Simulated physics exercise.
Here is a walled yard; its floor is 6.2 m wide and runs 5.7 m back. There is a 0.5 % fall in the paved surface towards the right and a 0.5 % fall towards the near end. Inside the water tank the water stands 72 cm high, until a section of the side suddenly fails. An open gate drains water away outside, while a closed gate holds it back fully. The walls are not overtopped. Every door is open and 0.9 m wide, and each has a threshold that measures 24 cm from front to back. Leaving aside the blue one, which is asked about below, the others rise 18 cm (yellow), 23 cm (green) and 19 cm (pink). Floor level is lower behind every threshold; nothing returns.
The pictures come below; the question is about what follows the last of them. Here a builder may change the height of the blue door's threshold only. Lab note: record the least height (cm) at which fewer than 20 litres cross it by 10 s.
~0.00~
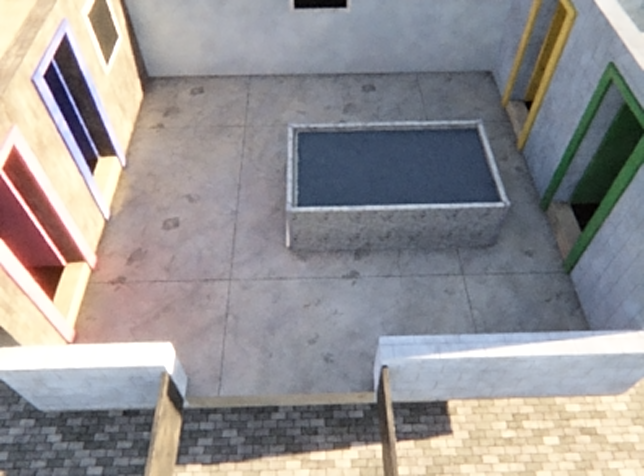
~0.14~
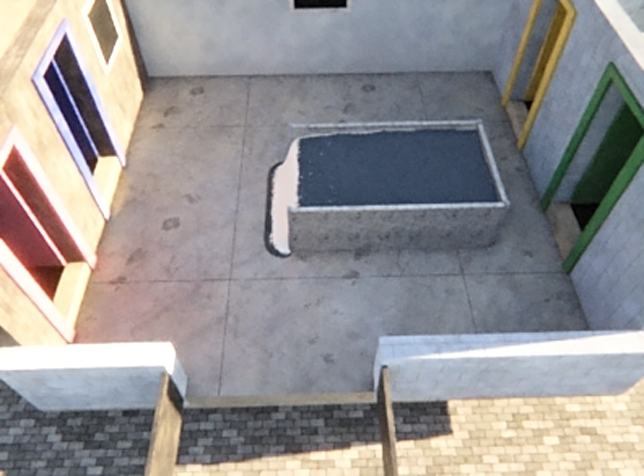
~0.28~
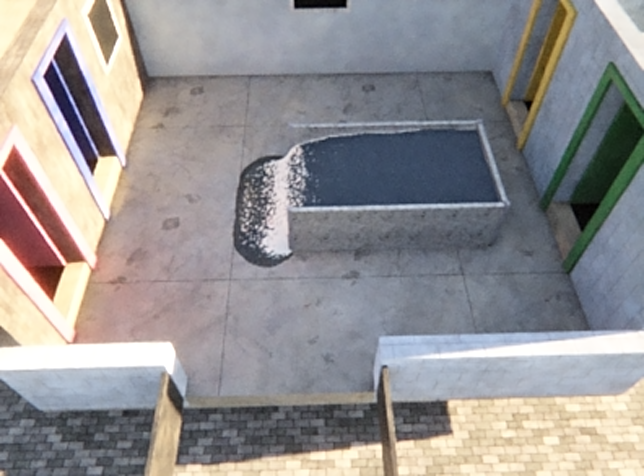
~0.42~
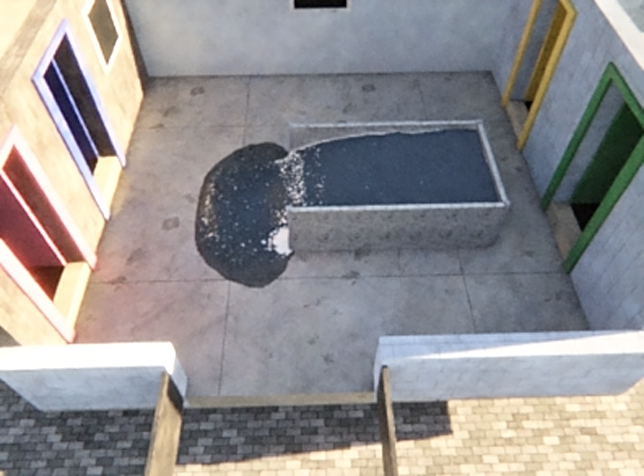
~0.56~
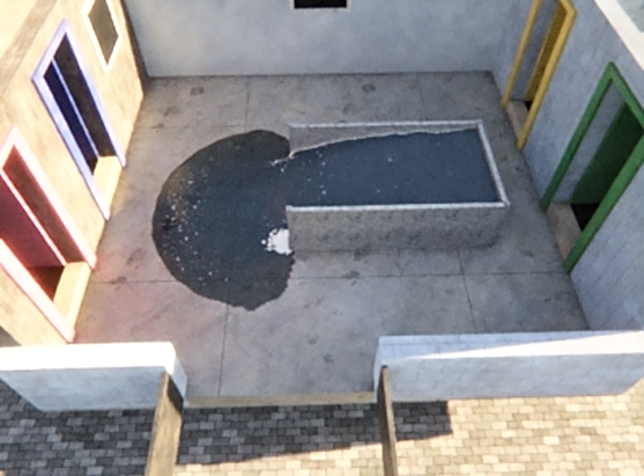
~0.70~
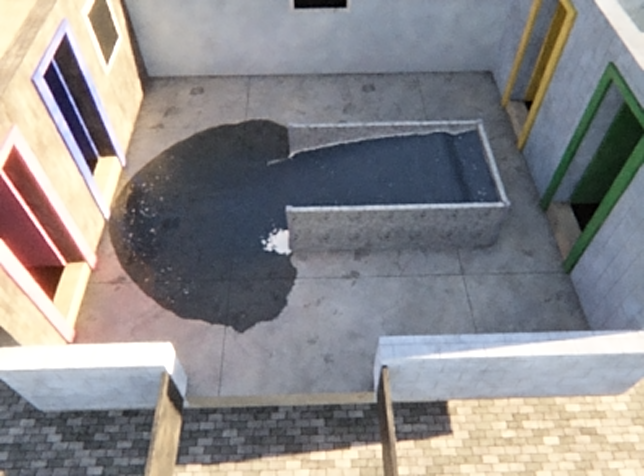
Least height: 31 cm.
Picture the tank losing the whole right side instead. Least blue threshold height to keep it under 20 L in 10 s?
With that break, close to 11.5 cm.
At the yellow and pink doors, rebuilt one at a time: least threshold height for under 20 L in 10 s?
About 10.0 cm at yellow and 23 cm at pink.
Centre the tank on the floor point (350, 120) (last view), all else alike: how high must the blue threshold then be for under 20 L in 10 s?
It should be around 21 cm high.
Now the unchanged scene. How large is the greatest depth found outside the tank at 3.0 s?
Up to some 36 centimetres, I'd say.
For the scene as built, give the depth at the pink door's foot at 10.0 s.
A ruler would read roughly 5.5 cm.
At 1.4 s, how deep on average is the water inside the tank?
About 44 cm.
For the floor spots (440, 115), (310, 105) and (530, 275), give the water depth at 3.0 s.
Going through the spots in order gives 0, 0 and 0 centimetres.
After 1.4 s water covers 35 % of the floor, deepest (38 cm) near (110, 209); 35 cm at the blue door, 14 litres in over its 25 cm threshold.
After 3.0 s water covers 45 % of the floor, deepest (36 cm) near (60, 379); 28 cm at the blue door, 67 litres in over its 25 cm threshold.
After 10.0 s water covers 100 % of the floor, deepest (14 cm) near (426, 370); 5 cm at the blue door, 72 litres in over its 25 cm threshold.
At the blue door as built, the water arrived by 0.8 s and peaked near 36 cm at 2.2 s.
Run again over the same 10 s with other heights there, 49 litres in over 27 cm, 1 litre over 36 cm. The limit of 20 litres is kept from about 31 cm up.
